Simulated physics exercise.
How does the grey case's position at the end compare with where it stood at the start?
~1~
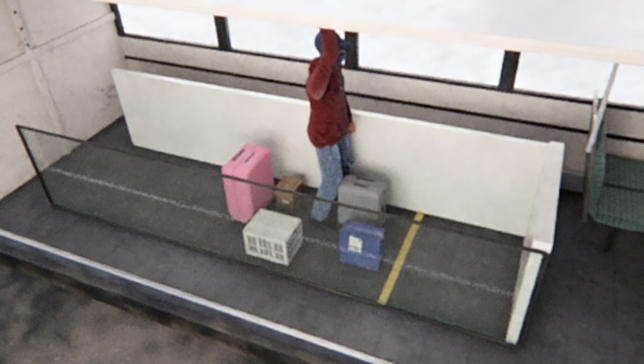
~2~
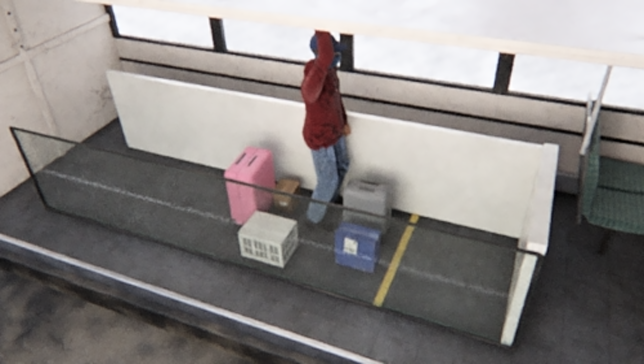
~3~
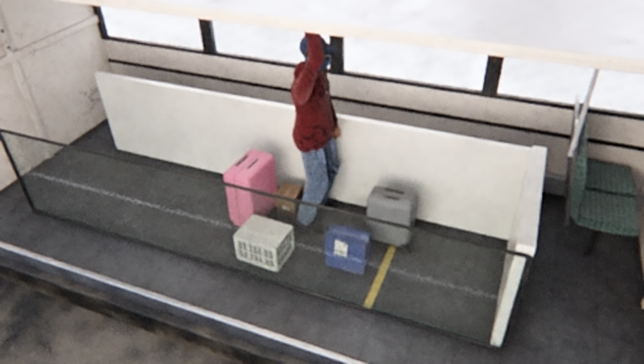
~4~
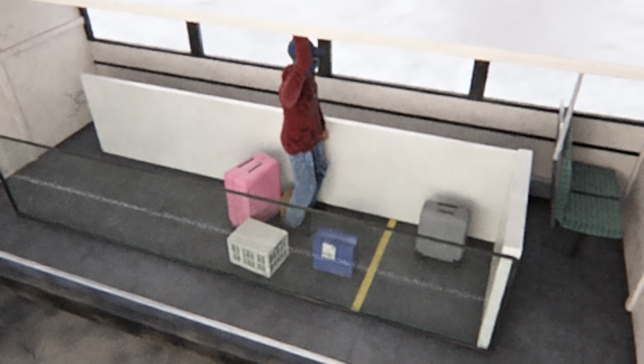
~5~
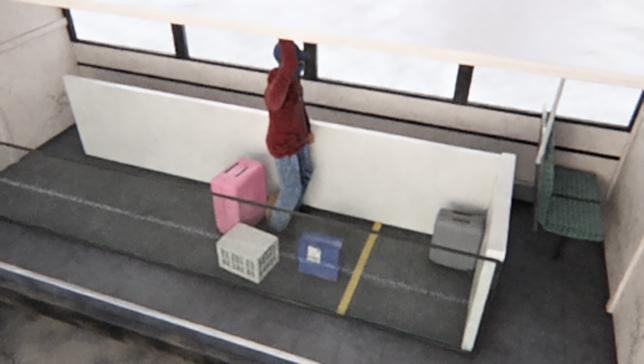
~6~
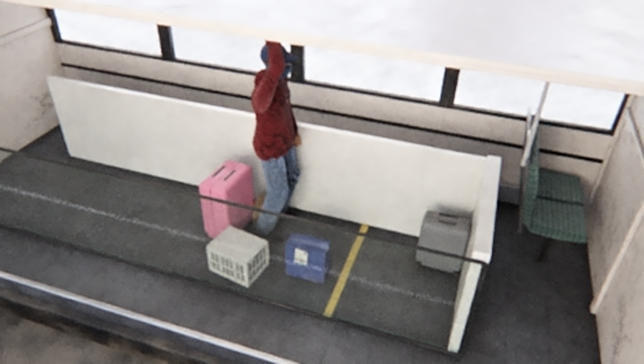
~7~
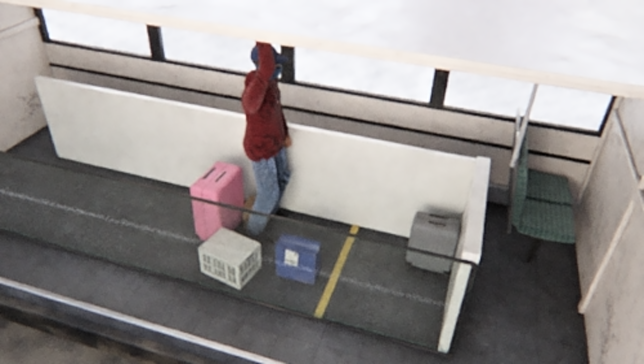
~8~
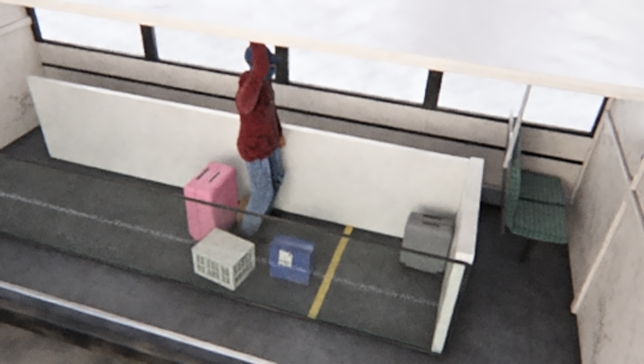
At the start it stands beside the passenger, behind the blue carton and to the left of the yellow line. By the end it is upright on the right side of the line, near the white end panel.
